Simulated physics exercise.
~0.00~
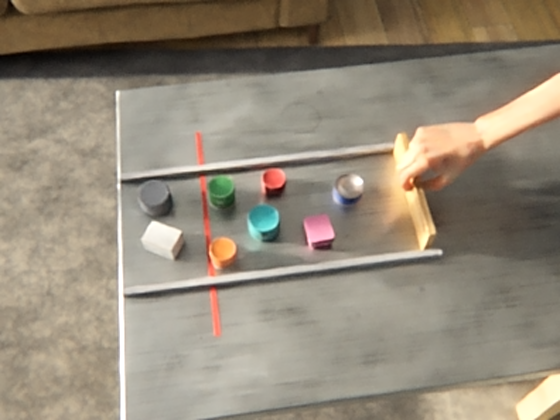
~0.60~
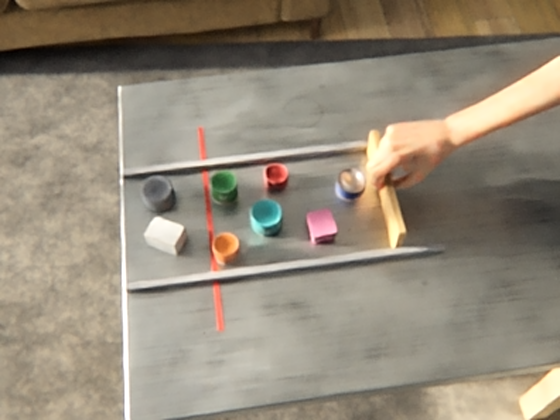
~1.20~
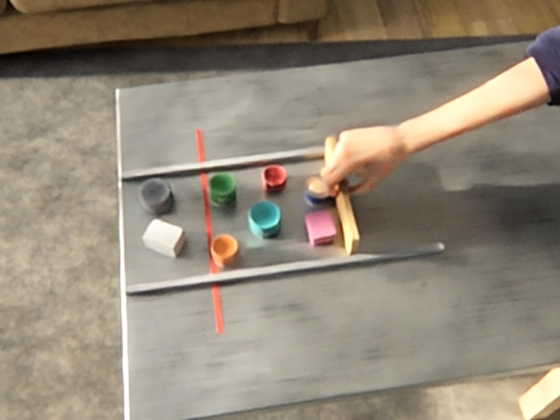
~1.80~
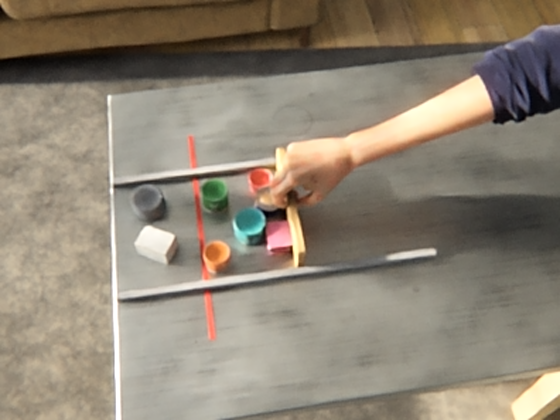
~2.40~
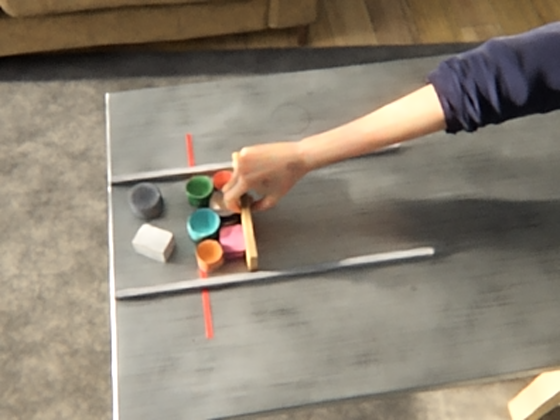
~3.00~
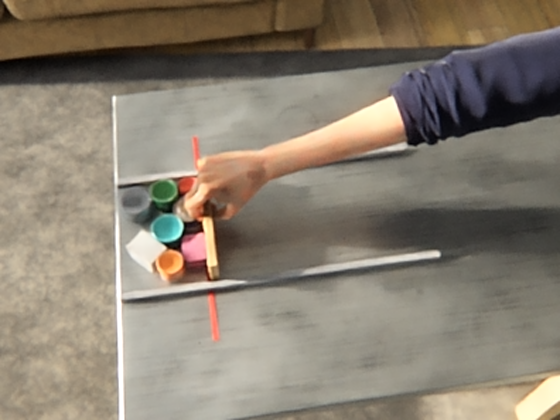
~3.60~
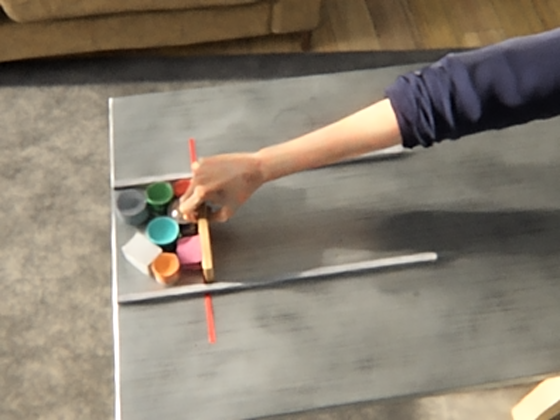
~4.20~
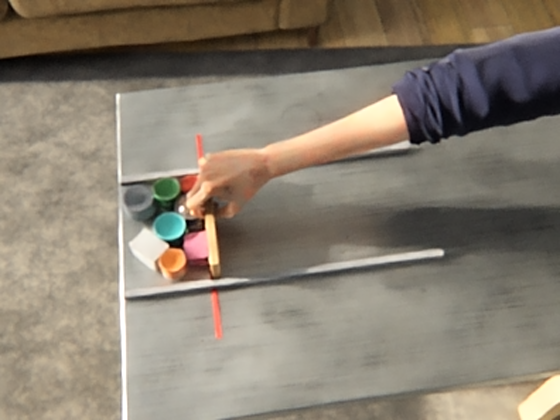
At the start, a hand holds an upright wooden board at the right end of two gray rails on a dark table, with small colorful tubs and blocks scattered between them. The hand slides the board left, reaching the blue tin first and then the pink block. It keeps pushing, gathering the turquoise and red tubs, and the bunch closes in on the red tape. The cluster crosses the tape and packs against the dark tub and white block near the table's left edge. The board stops around the tape, the hand stays on it, and nothing falls off.
